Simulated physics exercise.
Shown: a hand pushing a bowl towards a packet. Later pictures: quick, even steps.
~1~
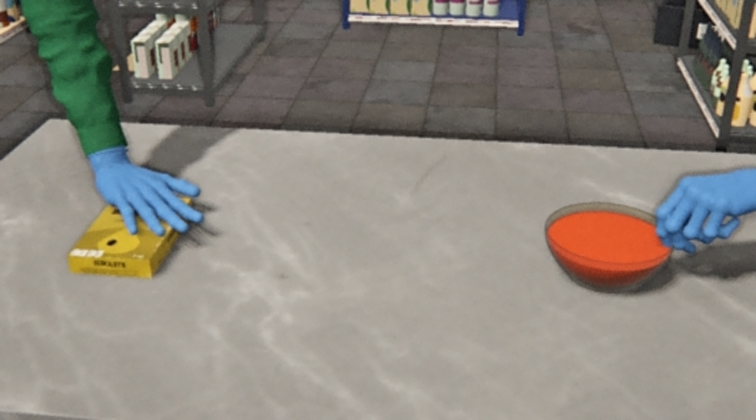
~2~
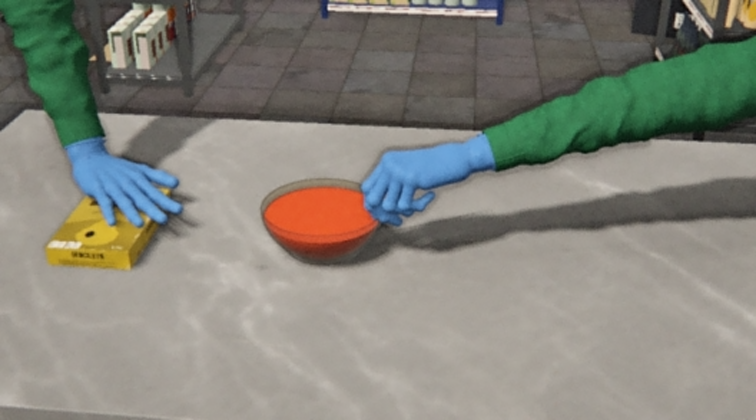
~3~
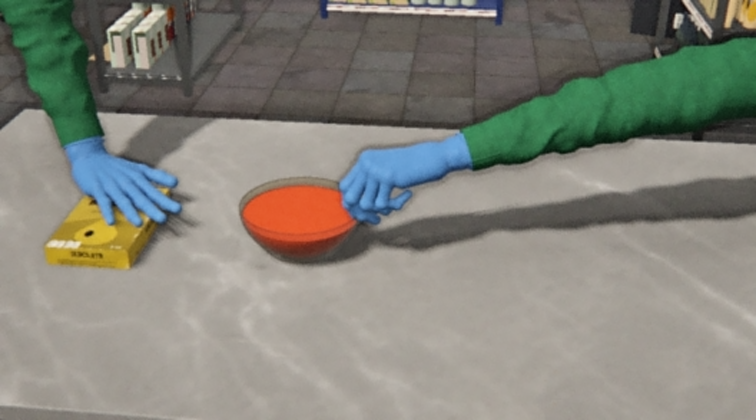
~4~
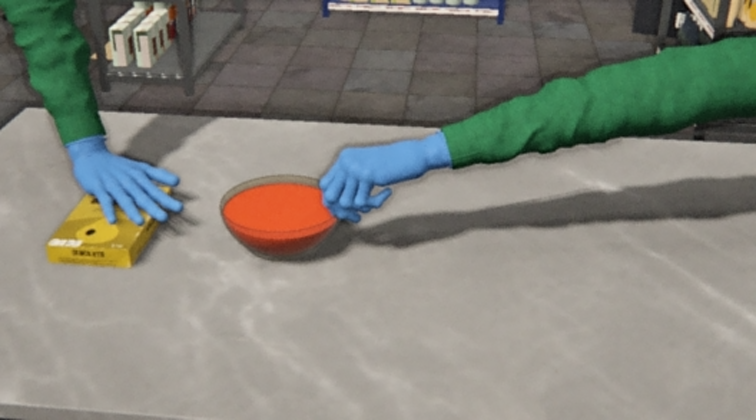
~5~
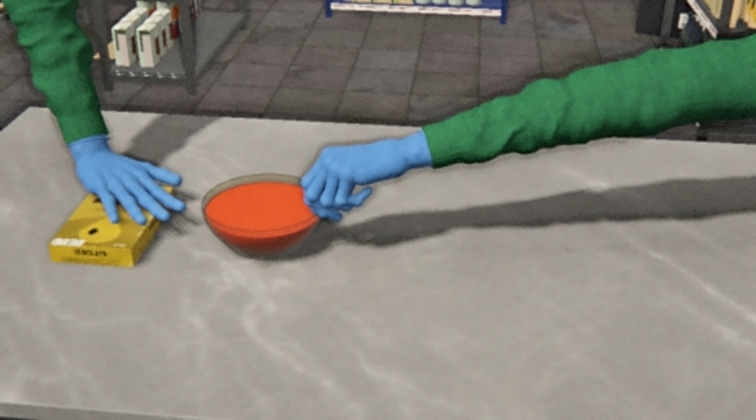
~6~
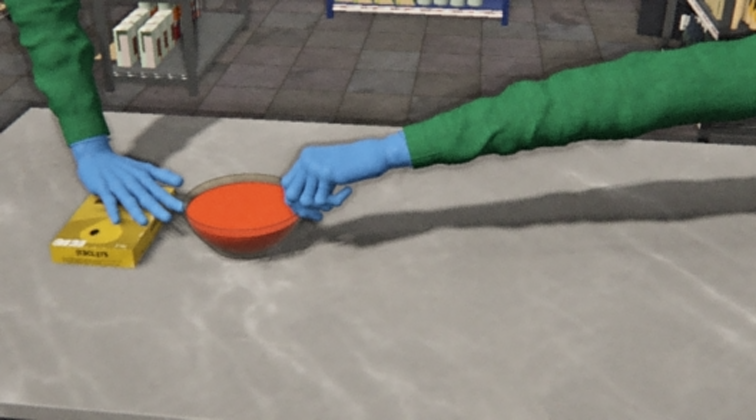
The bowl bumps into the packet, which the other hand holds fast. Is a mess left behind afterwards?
It runs over.
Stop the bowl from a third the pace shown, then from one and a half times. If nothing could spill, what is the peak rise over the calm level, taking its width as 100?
The wave tops out at around 5 per cent of the width, and then at around 30 per cent.
A moment on, the bowl meets the packet.
Further on, the tomato juice surges up the wall; a puddle lies under it.
When it is over, the bowl stands at the packet; a puddle lies under it.
